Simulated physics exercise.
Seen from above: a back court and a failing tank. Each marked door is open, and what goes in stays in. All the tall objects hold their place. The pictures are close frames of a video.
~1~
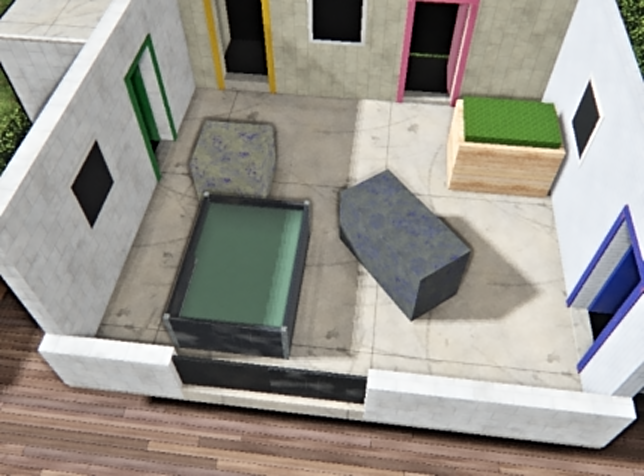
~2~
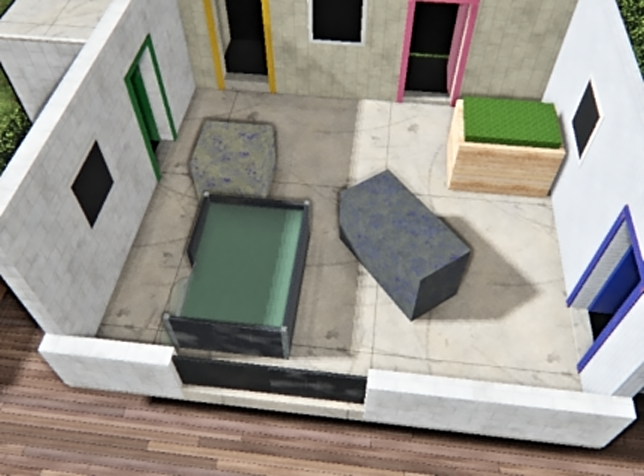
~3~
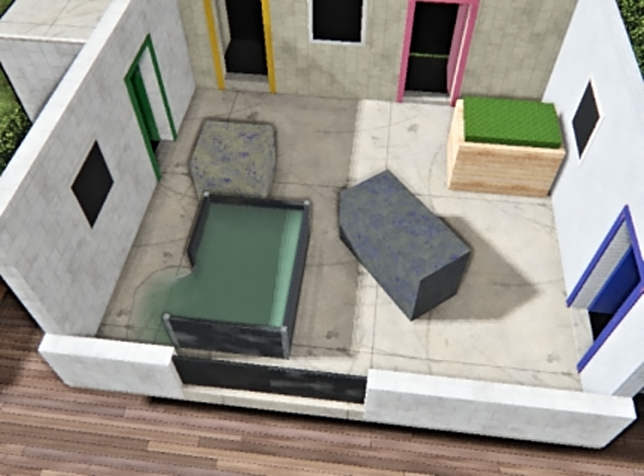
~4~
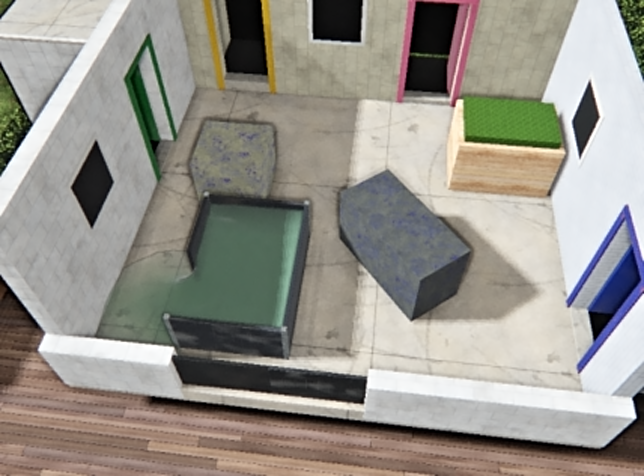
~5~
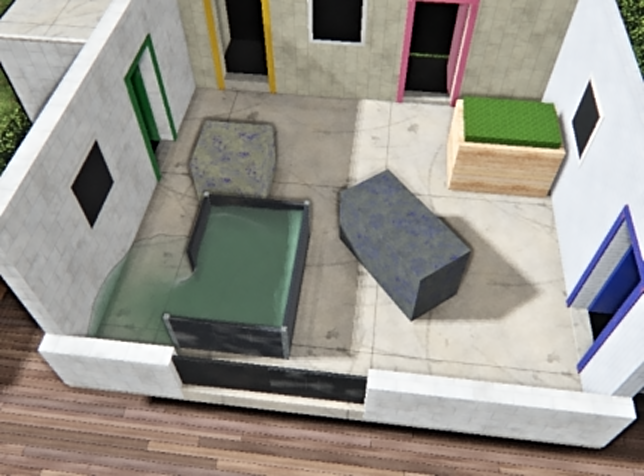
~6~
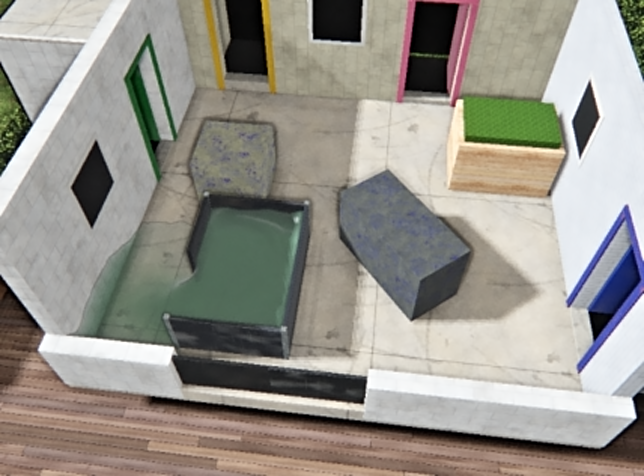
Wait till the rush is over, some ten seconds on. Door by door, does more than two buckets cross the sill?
The green door lets in a lot; the blue door lets in a lot; the yellow door admits no more than that; the pink door admits no more than that.
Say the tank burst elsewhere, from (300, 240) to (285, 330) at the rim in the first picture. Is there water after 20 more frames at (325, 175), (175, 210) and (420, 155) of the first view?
One after the other: Wet, dry, dry.
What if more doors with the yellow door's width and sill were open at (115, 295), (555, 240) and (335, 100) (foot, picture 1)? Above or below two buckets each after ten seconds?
In turn: Takes more, stays under, is under.
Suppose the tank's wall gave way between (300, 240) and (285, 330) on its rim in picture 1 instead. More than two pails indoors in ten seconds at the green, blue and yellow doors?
One by one: The green door stays under, the blue door goes over, the yellow door stays under.
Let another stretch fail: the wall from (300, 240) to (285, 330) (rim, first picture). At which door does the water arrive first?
First comes the one in blue.
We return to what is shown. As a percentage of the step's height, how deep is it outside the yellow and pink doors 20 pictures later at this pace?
Roughly 90 per cent, then 0 per cent.
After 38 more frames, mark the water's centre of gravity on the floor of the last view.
Close to (284, 227).
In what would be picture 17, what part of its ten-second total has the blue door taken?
Close to 0 %.
A moment on, water covers 10 % of the floor; the green door wet at the sill, nothing in, the blue door not reached, the yellow door not reached, the pink door not reached.
Next, water covers 25 % of the floor; the green door wet at the sill, nothing in, the blue door not reached, the yellow door not reached, the pink door not reached.
Then, water covers 45 % of the floor; the green door under two buckets in, the blue door wet at the sill, nothing in, the yellow door wet at the sill, nothing in, the pink door not reached.
Later, water covers 85 % of the floor; the green door over two buckets in, the blue door over two buckets in, the yellow door wet at the sill, nothing in, the pink door wet at the sill, nothing in.
In the end, water covers 95 % of the floor; the green door over two buckets in, the blue door over two buckets in, the yellow door wet at the sill, nothing in, the pink door wet at the sill, nothing in.
